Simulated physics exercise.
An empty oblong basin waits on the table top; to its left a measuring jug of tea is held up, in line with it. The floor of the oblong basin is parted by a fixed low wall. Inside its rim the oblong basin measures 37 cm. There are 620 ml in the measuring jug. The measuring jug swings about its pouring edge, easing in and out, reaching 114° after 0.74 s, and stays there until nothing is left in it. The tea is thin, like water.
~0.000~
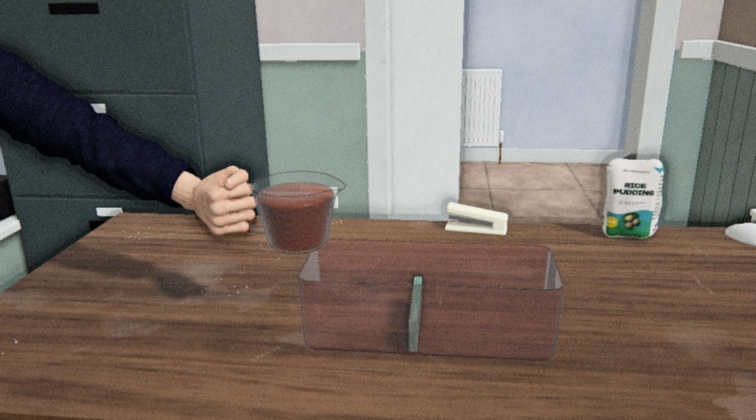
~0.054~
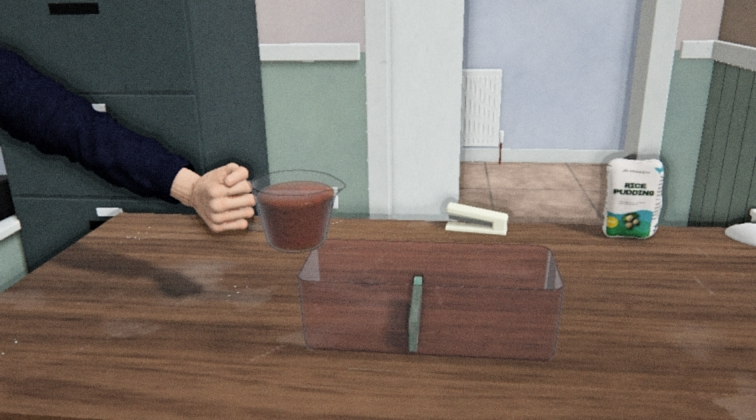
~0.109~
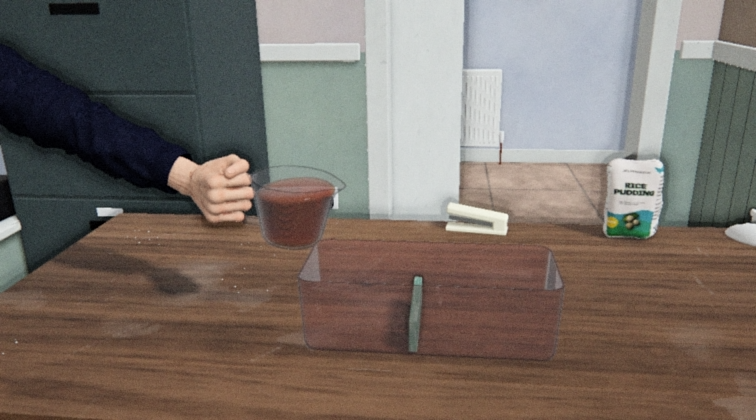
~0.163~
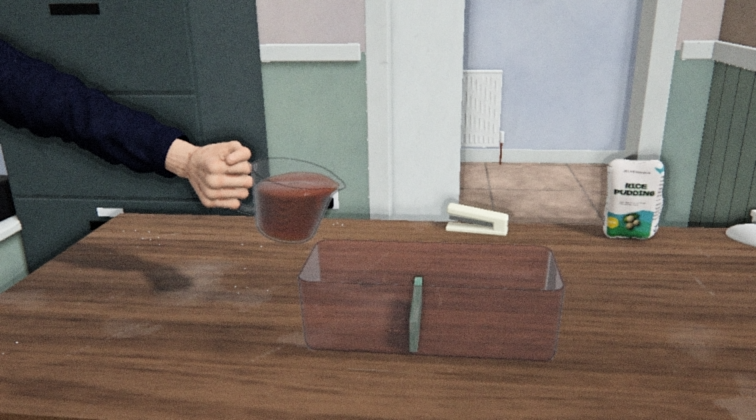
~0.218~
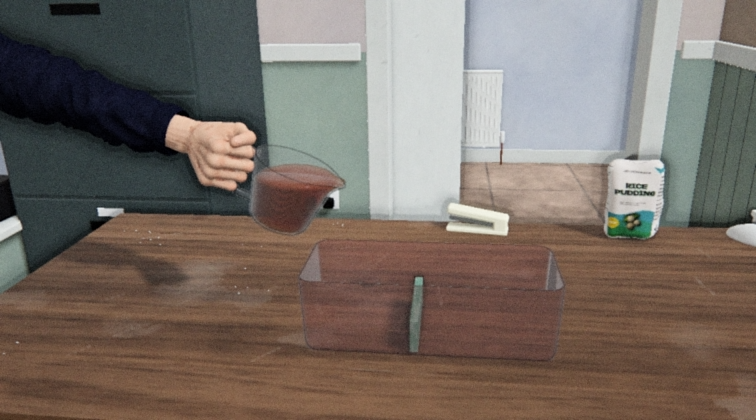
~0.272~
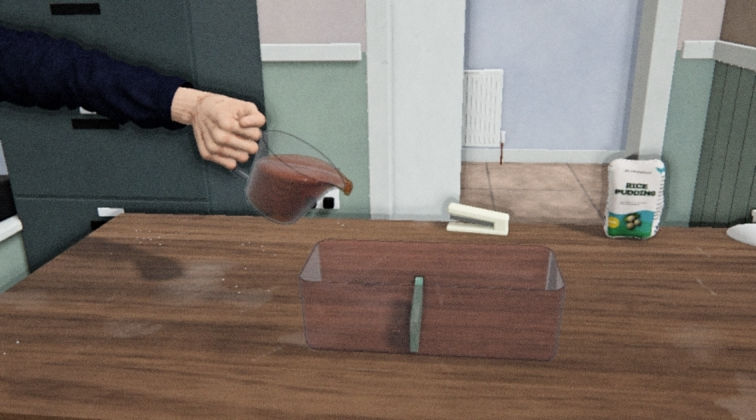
A hand tilts a glass jug of tea rightward above a wooden table until tea reaches its lip.
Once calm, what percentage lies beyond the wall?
Roughly 67 per cent is past the wall.
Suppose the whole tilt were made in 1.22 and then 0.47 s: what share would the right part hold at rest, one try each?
First 45, then 60 per cent.
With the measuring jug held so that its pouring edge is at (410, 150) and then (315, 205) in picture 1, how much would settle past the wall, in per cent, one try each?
In turn about 80 and 5 per cent.
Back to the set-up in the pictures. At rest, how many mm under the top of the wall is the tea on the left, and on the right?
Left about 42 mm, right about 36 mm.
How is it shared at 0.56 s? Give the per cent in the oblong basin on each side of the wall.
Near 16 on the left, 0 on the right.
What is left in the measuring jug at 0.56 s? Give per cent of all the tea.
Near 38 in a hundred.
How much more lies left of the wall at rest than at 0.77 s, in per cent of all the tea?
Near 7 in a hundred.
After 0.56 s the tilt is 98° and 39 per cent is still to pour, 17 is left of the wall and 0 right of it.
After 0.77 s the tilt is 114° and 1 per cent is still to pour, 24 is left of the wall and 66 right of it.
After 1.00 s the tilt is 114° and 0 per cent is still to pour, 29 is left of the wall and 66 right of it.
After 1.24 s the tilt is 114° and 0 per cent is still to pour, 30 is left of the wall and 67 right of it.
In the end 30 per cent lies left of the wall, 67 right of it and 2 outside.
